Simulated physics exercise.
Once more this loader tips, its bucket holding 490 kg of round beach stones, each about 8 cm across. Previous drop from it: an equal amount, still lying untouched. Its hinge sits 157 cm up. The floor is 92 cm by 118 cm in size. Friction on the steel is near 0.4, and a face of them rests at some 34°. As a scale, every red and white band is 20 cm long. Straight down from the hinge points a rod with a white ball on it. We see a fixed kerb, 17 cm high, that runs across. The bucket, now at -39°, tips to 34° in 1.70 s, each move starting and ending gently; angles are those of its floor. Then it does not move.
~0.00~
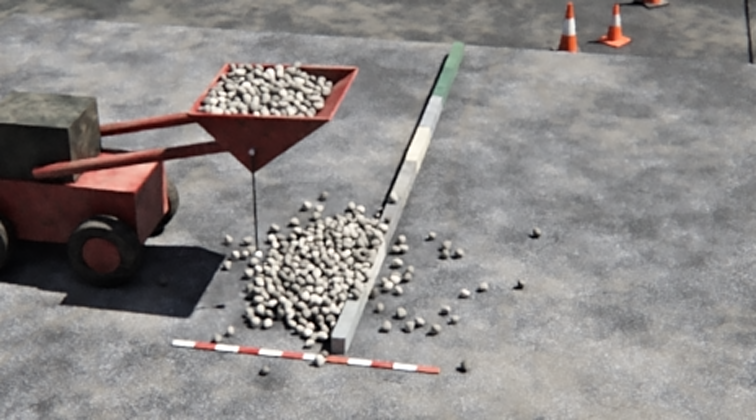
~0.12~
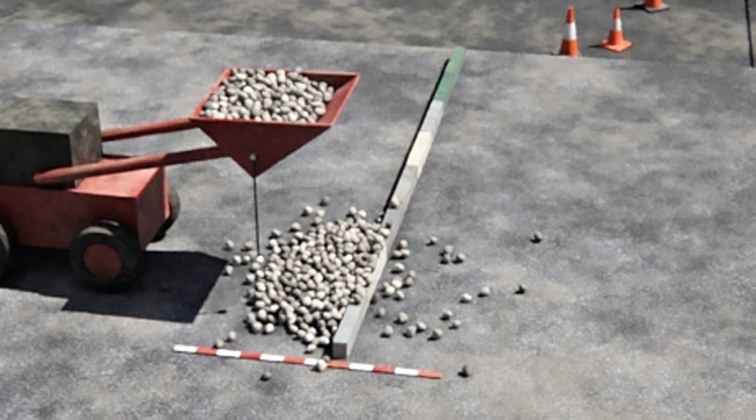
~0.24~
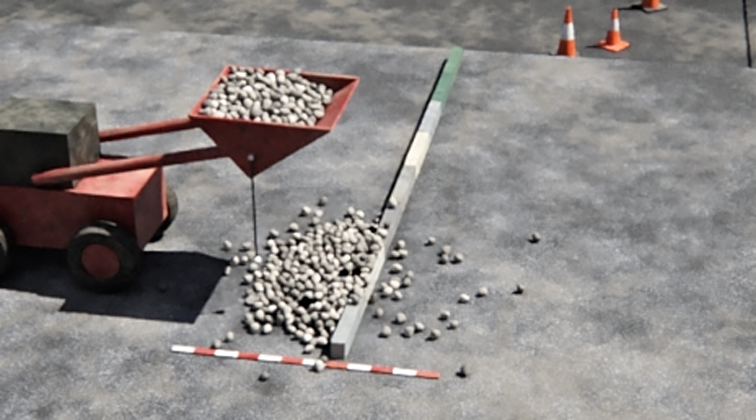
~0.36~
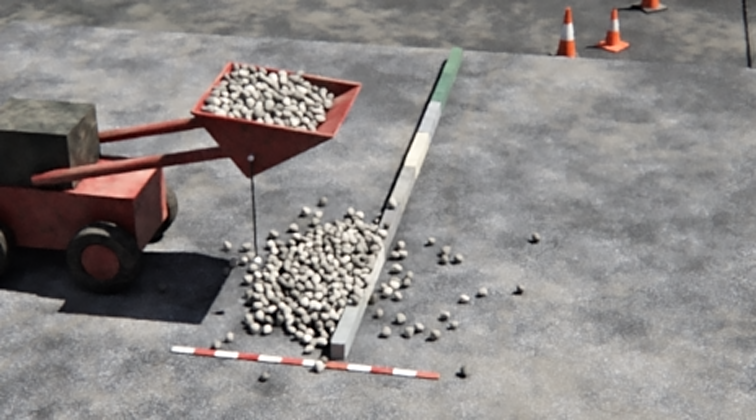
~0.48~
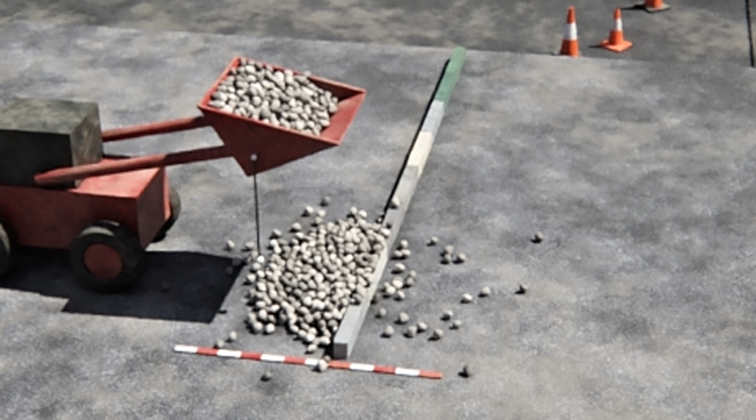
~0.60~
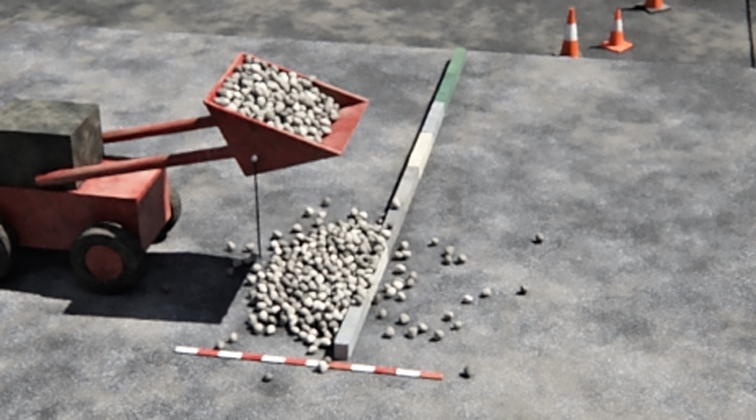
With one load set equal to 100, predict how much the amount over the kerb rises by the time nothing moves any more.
It rises by roughly 91 percent.
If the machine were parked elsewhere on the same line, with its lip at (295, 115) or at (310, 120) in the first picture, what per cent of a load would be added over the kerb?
First place: Roughly 55 %; second place: Roughly 75 %.
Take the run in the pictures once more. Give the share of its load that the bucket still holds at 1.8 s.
Roughly 35 per cent remains inside.
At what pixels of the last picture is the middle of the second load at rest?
In the last view, somewhere near (423, 281).
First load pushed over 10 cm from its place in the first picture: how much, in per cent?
Some 5 percent, give or take.
After 1.3 s the floor is at 22°; in per cent of one load, 98 in the bucket, 97 on this side of the kerb, 5 over the kerb; the foremost stones are at (483, 297).
After 1.8 s the floor is at 34°; in per cent of one load, 37 in the bucket, 133 on this side of the kerb, 31 over the kerb; the foremost stones are at (483, 297).
After 2.2 s the floor is at 34°; in per cent of one load, 7 in the bucket, 122 on this side of the kerb, 70 over the kerb; the foremost stones are at (504, 288).
After 4.9 s the floor is at 34°; in per cent of one load, 0 in the bucket, 104 on this side of the kerb, 96 over the kerb; the foremost stones are at (629, 295). Net gain over the kerb, 91.
